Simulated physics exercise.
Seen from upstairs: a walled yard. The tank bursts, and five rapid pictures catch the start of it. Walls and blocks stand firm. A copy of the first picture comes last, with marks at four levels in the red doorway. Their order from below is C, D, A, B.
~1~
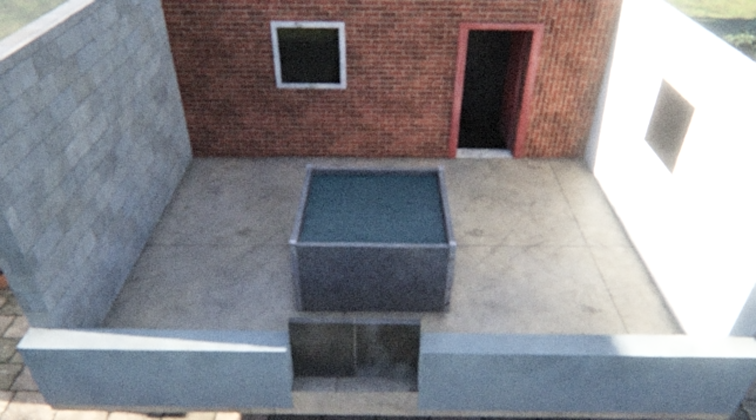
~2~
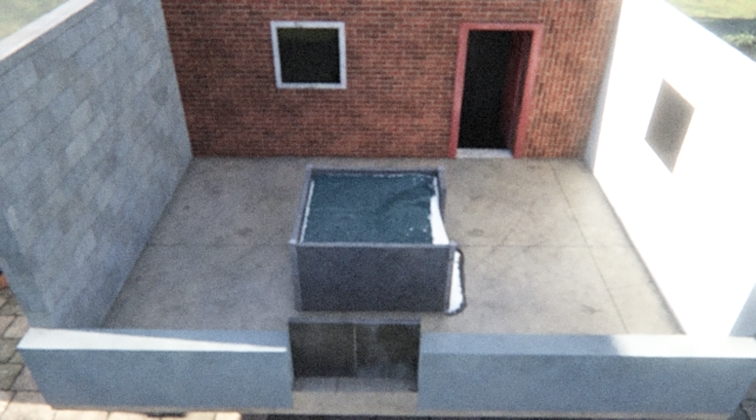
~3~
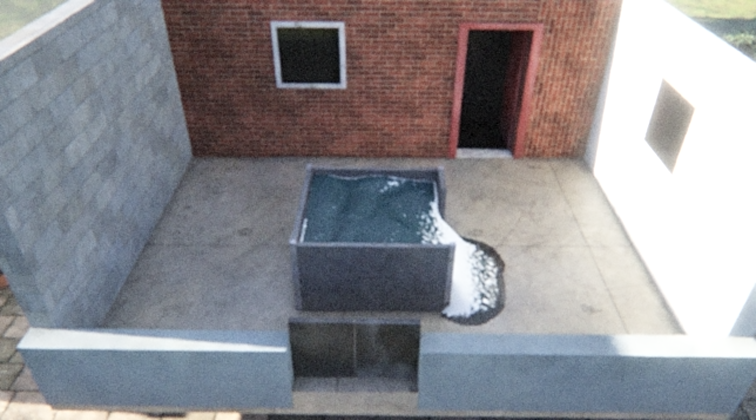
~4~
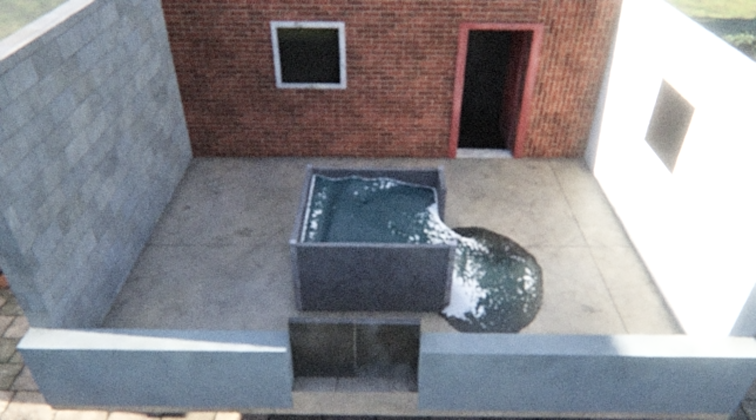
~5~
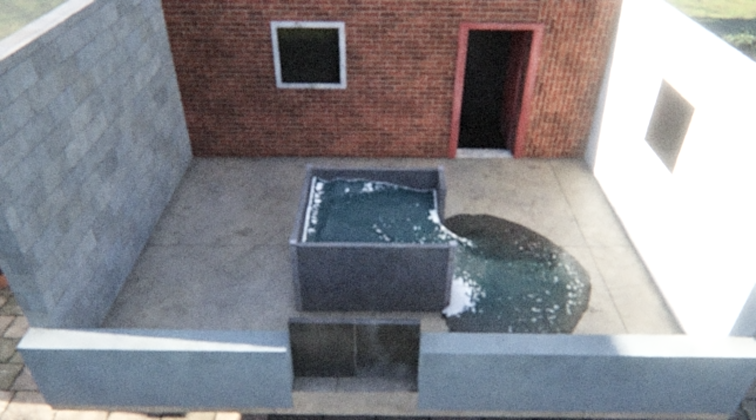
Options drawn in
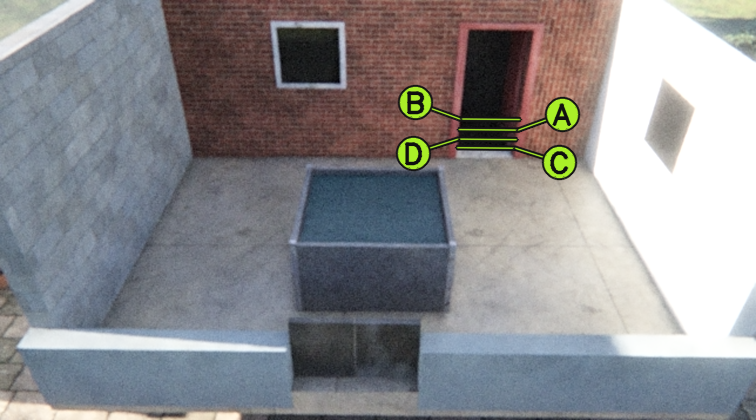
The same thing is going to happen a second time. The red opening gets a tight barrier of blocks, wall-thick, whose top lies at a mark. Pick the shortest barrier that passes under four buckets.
Height C.
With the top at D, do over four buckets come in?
No.
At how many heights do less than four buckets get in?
All of the four.
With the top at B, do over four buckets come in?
No, that is safe.
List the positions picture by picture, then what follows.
Water in the tank at rest, its middle at (374, 209); foot of the red doorway at (484, 158); shut gate at (355, 328).
Water covers 1 % of the ground and shows as far out as (459, 296).
Water covers 4 % of the ground and shows as far out as (491, 252).
Water covers 7 % of the ground and shows as far out as (534, 266).
Water covers 13 % of the ground and shows as far out as (582, 273).
On the marked copy, A at (488, 129); B at (489, 119); C at (486, 147); D at (487, 139); from the bottom up C, D, A, B.
If A is chosen, nothing gets over.
If B is chosen, nothing gets over.
If C is chosen, a splash gets over, under a bucket.
If D is chosen, nothing gets over.
